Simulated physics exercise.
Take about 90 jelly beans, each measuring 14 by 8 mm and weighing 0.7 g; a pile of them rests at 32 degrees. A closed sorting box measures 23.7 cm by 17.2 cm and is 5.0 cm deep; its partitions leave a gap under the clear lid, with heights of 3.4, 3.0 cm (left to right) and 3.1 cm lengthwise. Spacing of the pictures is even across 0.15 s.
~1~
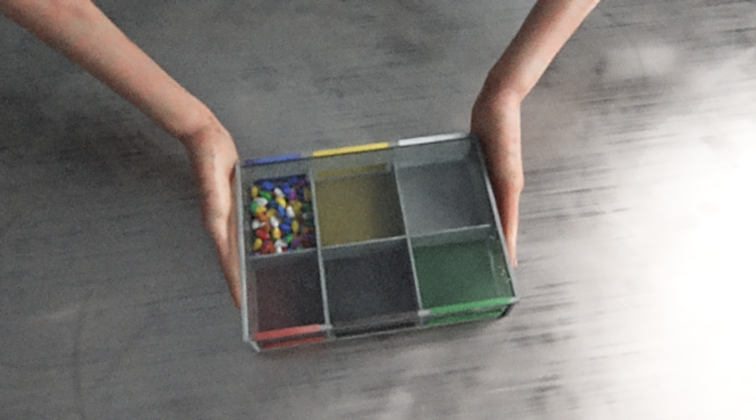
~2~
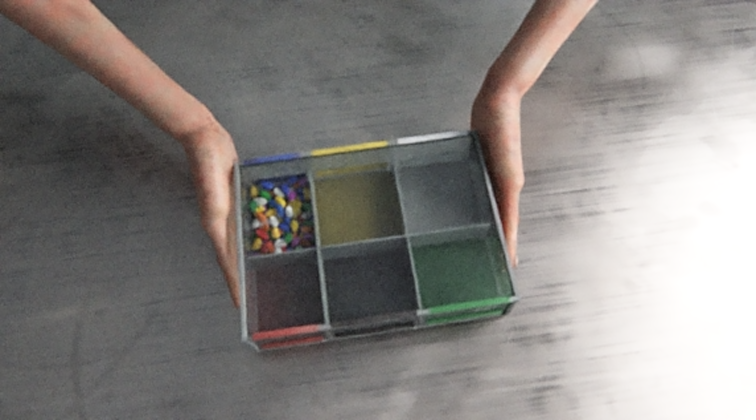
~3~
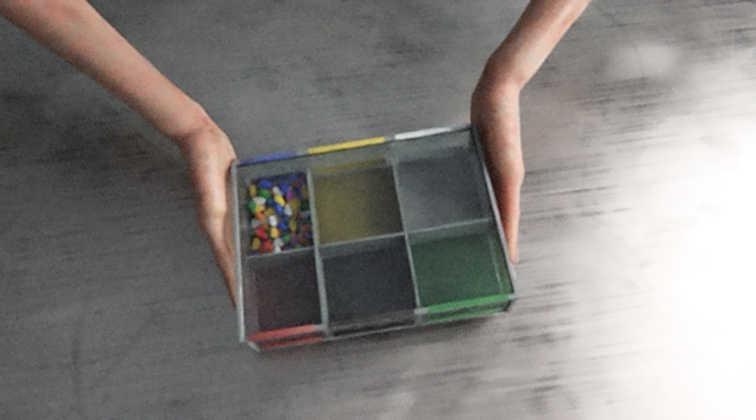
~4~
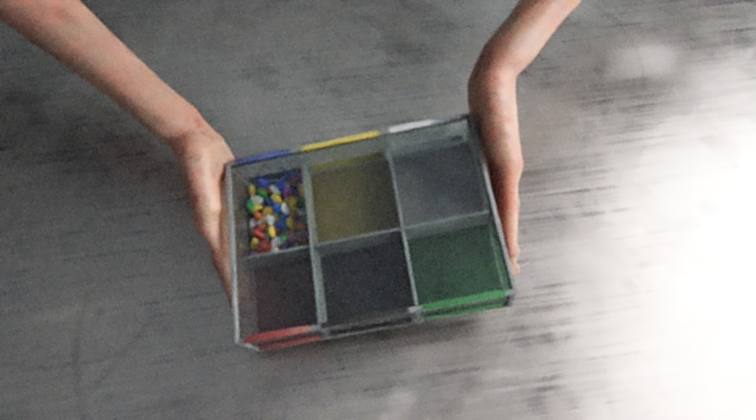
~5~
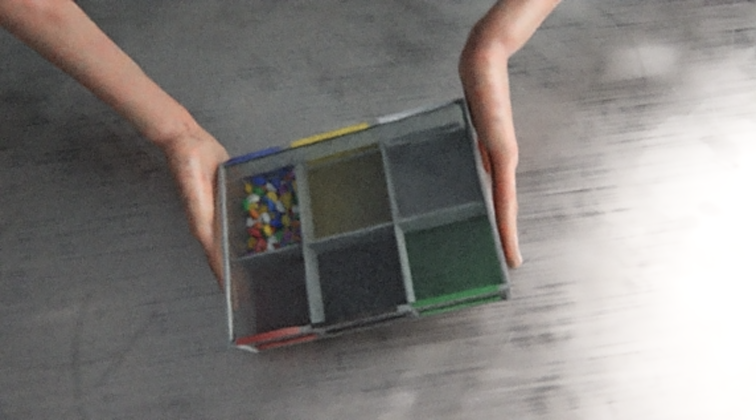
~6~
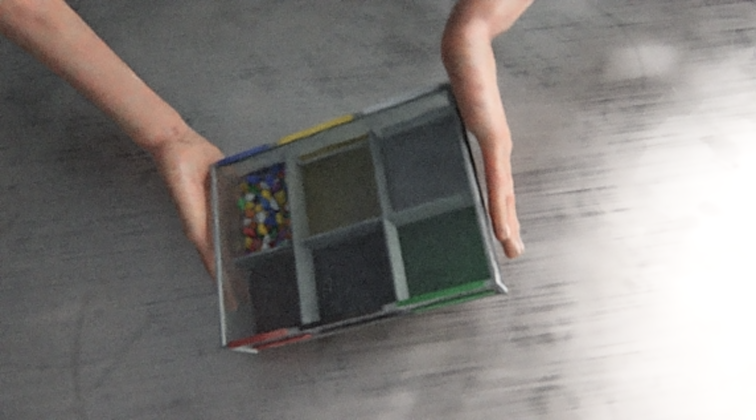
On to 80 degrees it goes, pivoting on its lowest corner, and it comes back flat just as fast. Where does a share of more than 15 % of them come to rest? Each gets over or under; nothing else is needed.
Red ends under. Blue ends over. Green ends under. Yellow ends under. White ends under. Black ends under.
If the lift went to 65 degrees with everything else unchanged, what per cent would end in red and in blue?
Then red would get 0 per cent and blue 100 per cent.
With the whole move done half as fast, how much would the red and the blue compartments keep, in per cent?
Red 0 %, blue 100 %.
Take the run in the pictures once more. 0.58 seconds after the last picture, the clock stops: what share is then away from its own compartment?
Near 0 per cent of it.
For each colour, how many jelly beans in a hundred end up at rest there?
Red 5; blue 95; green 0; yellow 0; white 0; black 0 (in a hundred).
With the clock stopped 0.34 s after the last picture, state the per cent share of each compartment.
Red 0 %, blue 100 %, green 0 %, yellow 0 %, white 0 %, black 0 %.
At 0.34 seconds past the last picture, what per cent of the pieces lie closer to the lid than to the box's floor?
Something like 40 percent of the pieces.
Then, 0.34 s after the last picture, tilt 79 degrees; blue 100 %.
Then, 0.58 s after the last picture, tilt 32 degrees; blue 100 %.
Then, 0.93 s after the last picture, tilt 0 degrees; red 5 %, blue 95 %.
In the end, red 5 %, blue 95 %, green 0 %, yellow 0 %, white 0 %, black 0 %.
